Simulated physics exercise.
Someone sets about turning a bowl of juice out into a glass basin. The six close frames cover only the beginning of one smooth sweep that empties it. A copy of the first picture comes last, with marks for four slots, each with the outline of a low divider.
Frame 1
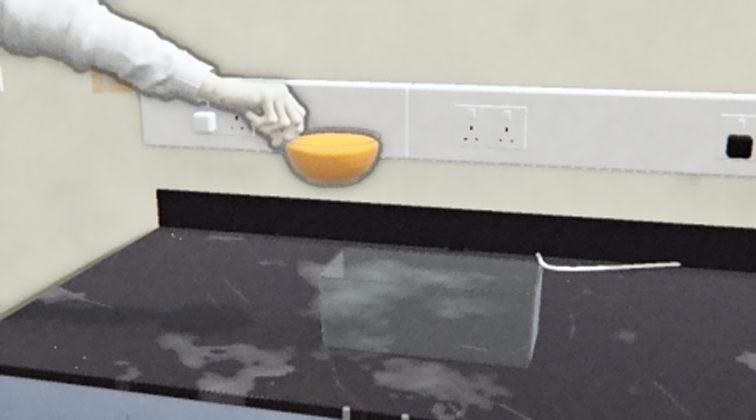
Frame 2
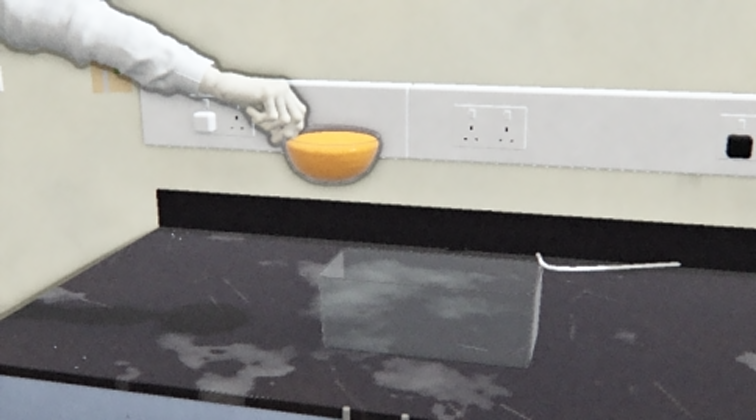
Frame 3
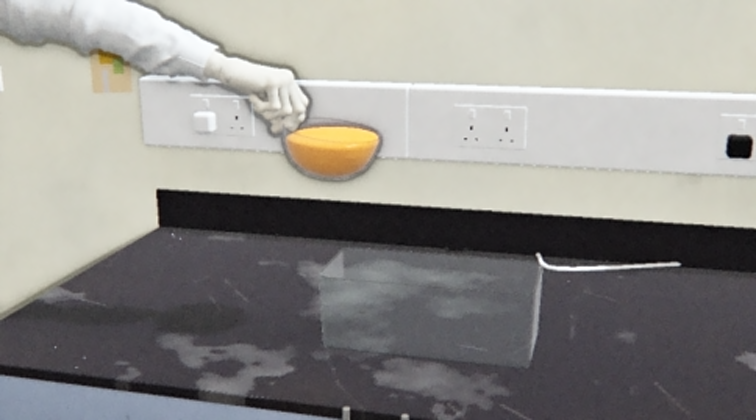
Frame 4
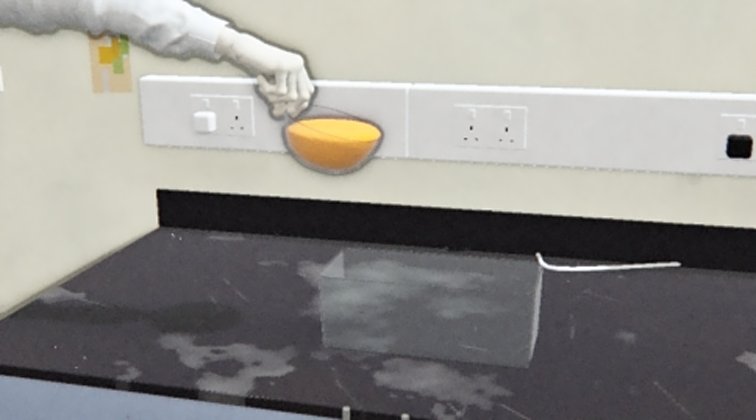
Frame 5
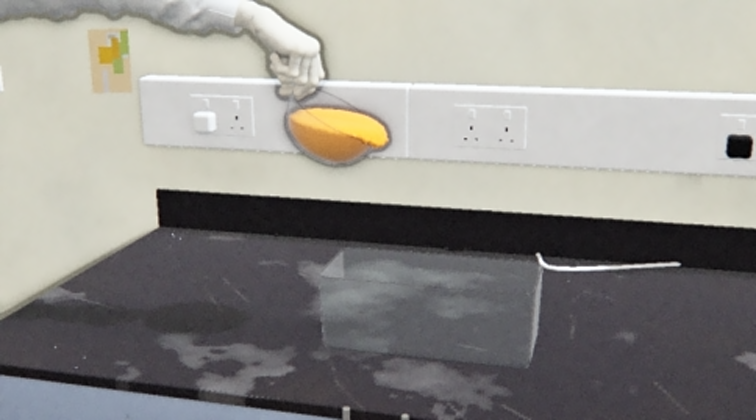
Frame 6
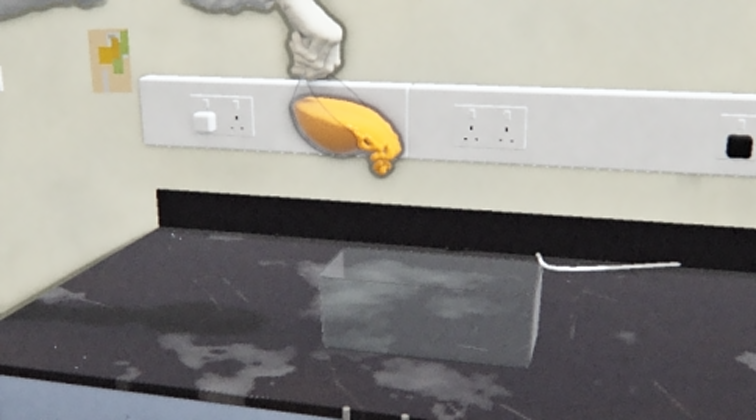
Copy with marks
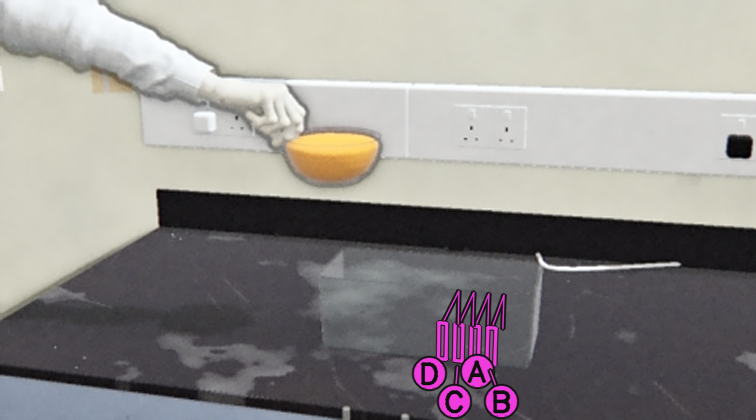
A laboratory-style bench with a scuffed black top stands against a pale wall lined with white power sockets, seen from slightly above by a still camera. A pale-gloved hand in a light sleeve, reaching in from the left, holds a clear bowl of orange juice above a transparent glass basin. The hand rises and tilts the bowl rightward, slowly then further, until juice bulges over its right lip.
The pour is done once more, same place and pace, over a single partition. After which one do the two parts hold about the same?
Choose C.
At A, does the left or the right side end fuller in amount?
More ends on the left.
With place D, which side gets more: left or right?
The right side.
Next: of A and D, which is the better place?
That would be D.
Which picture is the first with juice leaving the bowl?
In picture 4.
On the marked copy, A at (473, 368); B at (490, 370); C at (457, 366); D at (441, 364).
Choosing A, about 77 % ends left of the wall and 17 % right of it; 6 % is lost outside.
Choosing B, about 87 % ends left of the wall and 3 % right of it; 10 % is lost outside.
Choosing C, about 49 % ends left of the wall and 44 % right of it; 7 % is lost outside.
Choosing D, about 26 % ends left of the wall and 69 % right of it; 5 % is lost outside.
